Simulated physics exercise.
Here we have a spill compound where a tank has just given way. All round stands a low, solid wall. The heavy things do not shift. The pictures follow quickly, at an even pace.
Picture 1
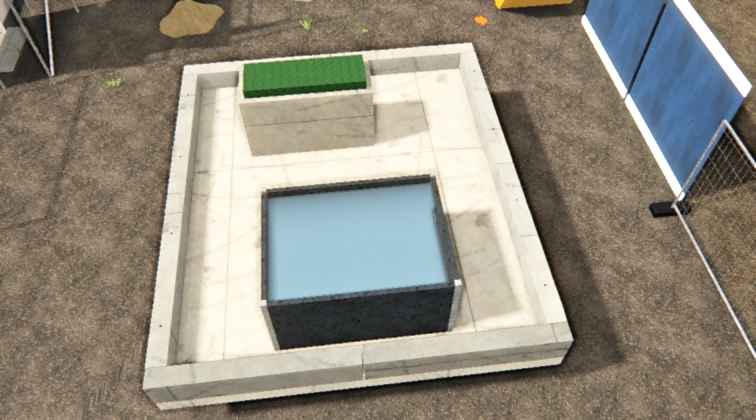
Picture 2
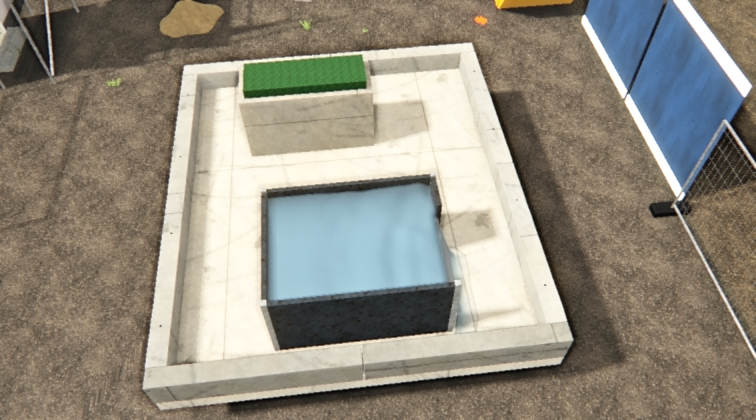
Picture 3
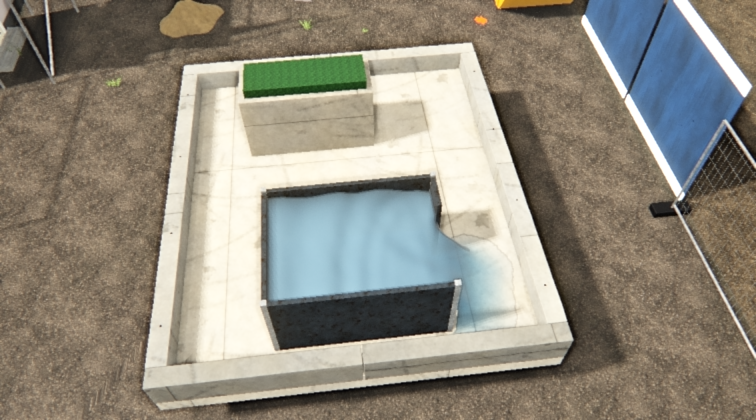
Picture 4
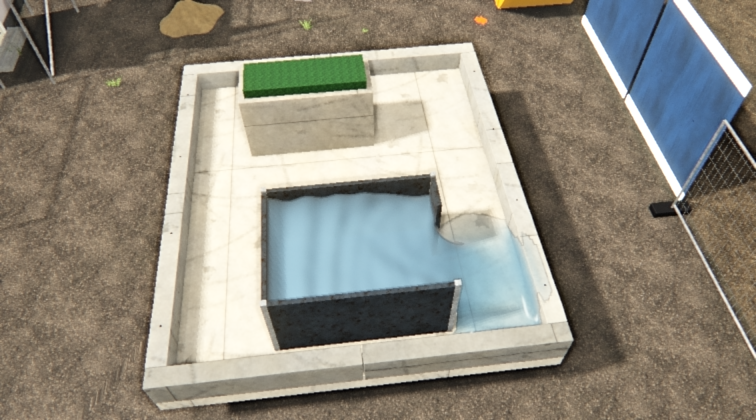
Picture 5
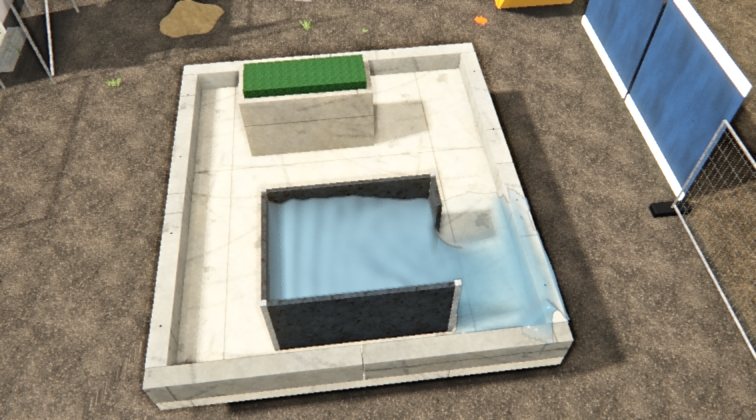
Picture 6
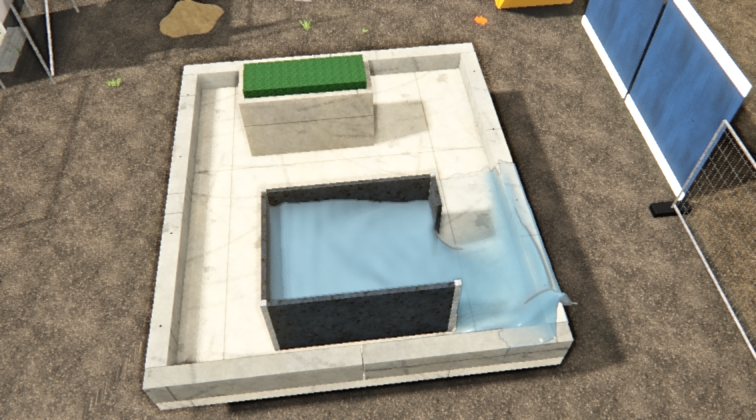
At first, a dark open-topped tank of still blue water stands whole inside a low, pale walled compound, near a green-topped block. Then its right side opens and water pours out across the floor to the right-hand wall, where it surges up against the wall and spreads along it while the tank's level drops.
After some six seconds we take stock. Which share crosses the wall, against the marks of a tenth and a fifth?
Over the wall goes over a fifth.
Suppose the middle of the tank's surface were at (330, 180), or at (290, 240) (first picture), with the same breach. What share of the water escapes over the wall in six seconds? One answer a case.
Roughly 16 per cent, then 14 per cent.
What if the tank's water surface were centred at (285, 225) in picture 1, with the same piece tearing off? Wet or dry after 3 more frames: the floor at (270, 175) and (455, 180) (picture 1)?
As listed: Dry, awash.
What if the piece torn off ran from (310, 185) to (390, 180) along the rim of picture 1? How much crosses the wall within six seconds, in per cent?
About 2 per cent.
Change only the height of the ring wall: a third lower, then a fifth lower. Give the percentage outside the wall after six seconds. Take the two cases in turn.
About 40 and 32 per cent.
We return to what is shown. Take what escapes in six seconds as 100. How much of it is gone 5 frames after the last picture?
Close to 45 %.
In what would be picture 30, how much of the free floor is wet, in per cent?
Roughly 85 per cent.
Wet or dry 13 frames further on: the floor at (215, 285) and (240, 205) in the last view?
In that order: Free of water, no water.
A moment on, water covers 20 % of the floor; the low wall has let 6 % over.
Next, water covers 30 % of the floor; the low wall has let 12 % over.
Then, water covers 50 % of the floor; the low wall has let 24 % over.
Later, water covers 65 % of the floor; the low wall has let 25 % over.
In the end, water covers 75 % of the floor; the low wall has let 25 % over.
